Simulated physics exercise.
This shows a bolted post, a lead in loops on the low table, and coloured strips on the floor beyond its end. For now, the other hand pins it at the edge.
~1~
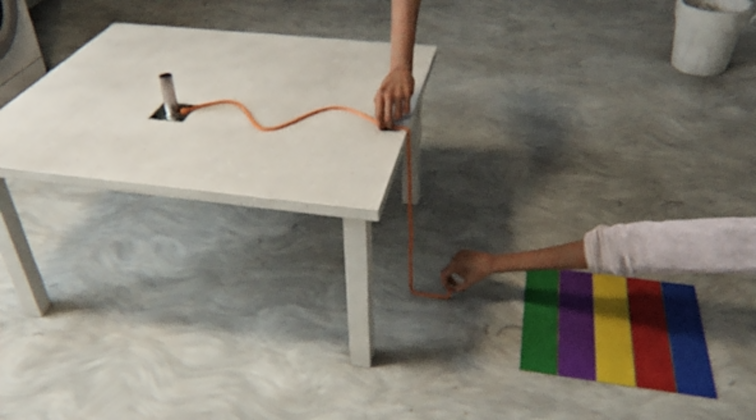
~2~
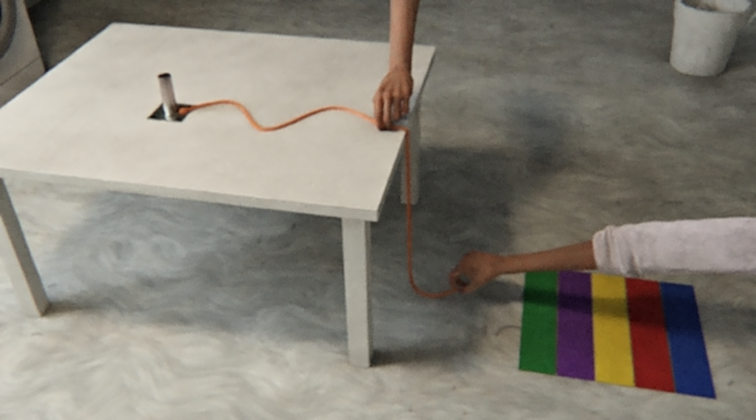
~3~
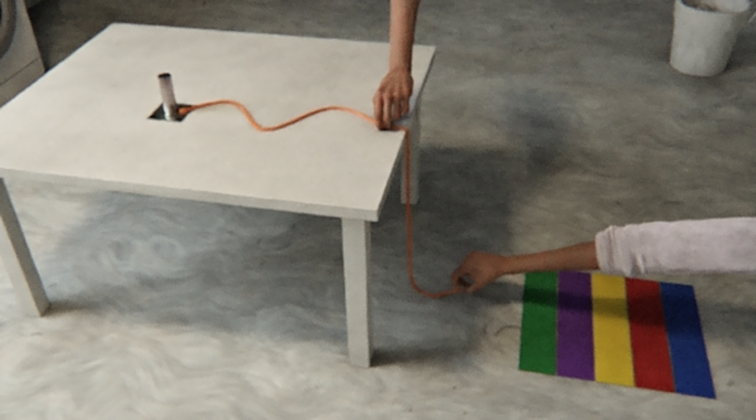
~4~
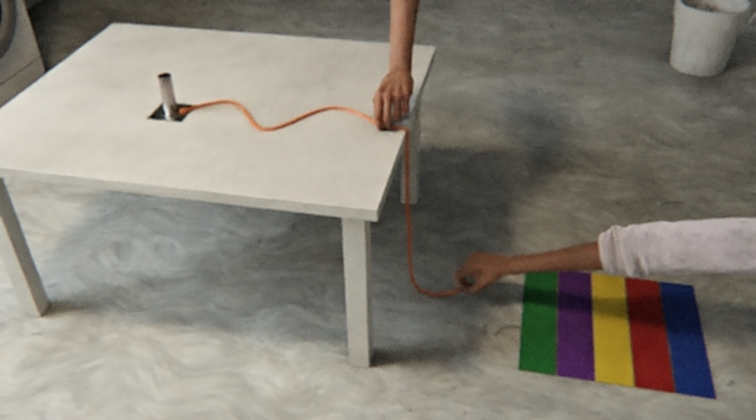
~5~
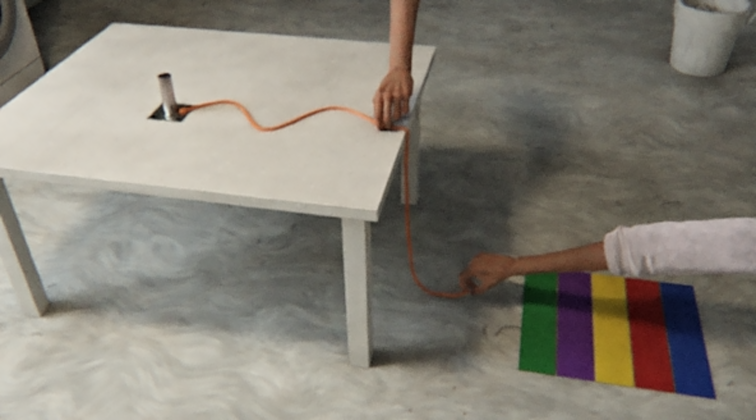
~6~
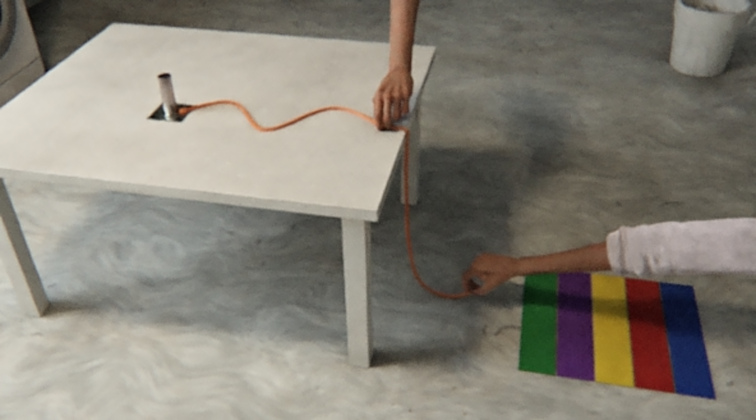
The loose end of an orange cord, held by a hand near the floor, shifted slightly right toward coloured strips, while another hand pinned the cord at the white table's edge.
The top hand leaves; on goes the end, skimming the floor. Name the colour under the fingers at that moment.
Red.
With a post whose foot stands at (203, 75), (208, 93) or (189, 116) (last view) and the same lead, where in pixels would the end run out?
Near (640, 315); near (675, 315); near (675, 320).
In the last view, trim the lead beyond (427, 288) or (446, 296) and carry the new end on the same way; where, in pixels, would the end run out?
You'd find it around (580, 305) the first time and around (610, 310) the second.
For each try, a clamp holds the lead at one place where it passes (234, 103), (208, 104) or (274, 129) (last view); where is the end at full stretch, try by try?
Per try (px, approx.): (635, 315); (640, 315); (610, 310).
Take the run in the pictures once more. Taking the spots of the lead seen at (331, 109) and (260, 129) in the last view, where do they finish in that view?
The first settles around (379, 128), the second around (297, 122).
Soon after, end near (571, 304); over purple.
Then, end near (620, 310); over yellow.
At full stretch, end near (651, 314); over red. It gets as far as the red strip.
